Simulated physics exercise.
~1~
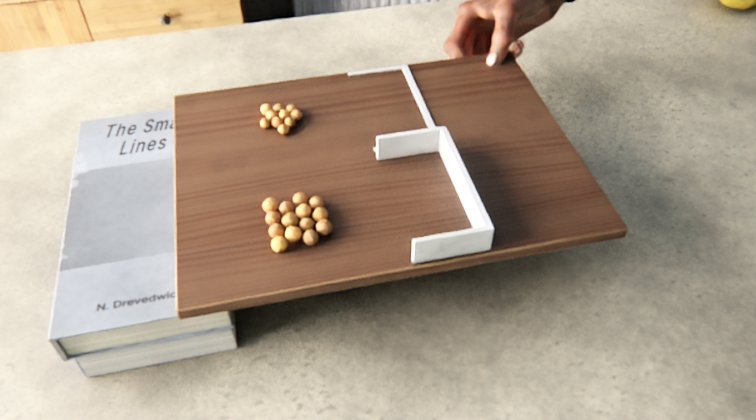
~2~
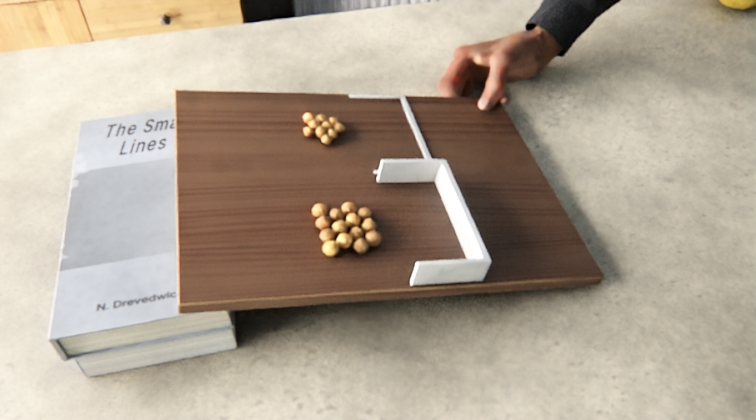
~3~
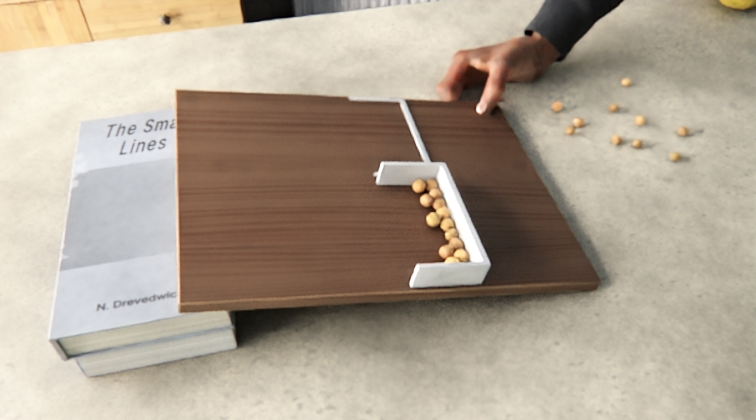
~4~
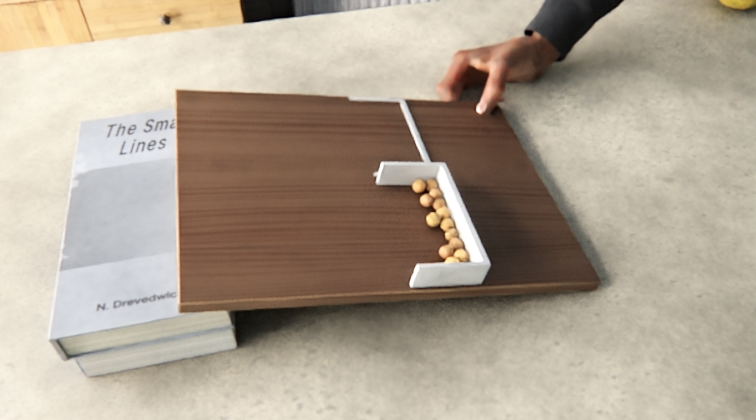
A dark brown wooden board lies across a pale stone counter, seen from above at an angle, its left end propped on a thick grey book. Two clusters of small tan balls sit toward its left side, with a white three-sided fence to the right of the nearer one and a thin white strip beyond. A hand at the far right edge lowers the board's free end, and both clusters begin moving right. The near balls gather against the fence and stop. The far ones pass the strip, scatter across the counter and disappear from view, while the hand stays by the board.
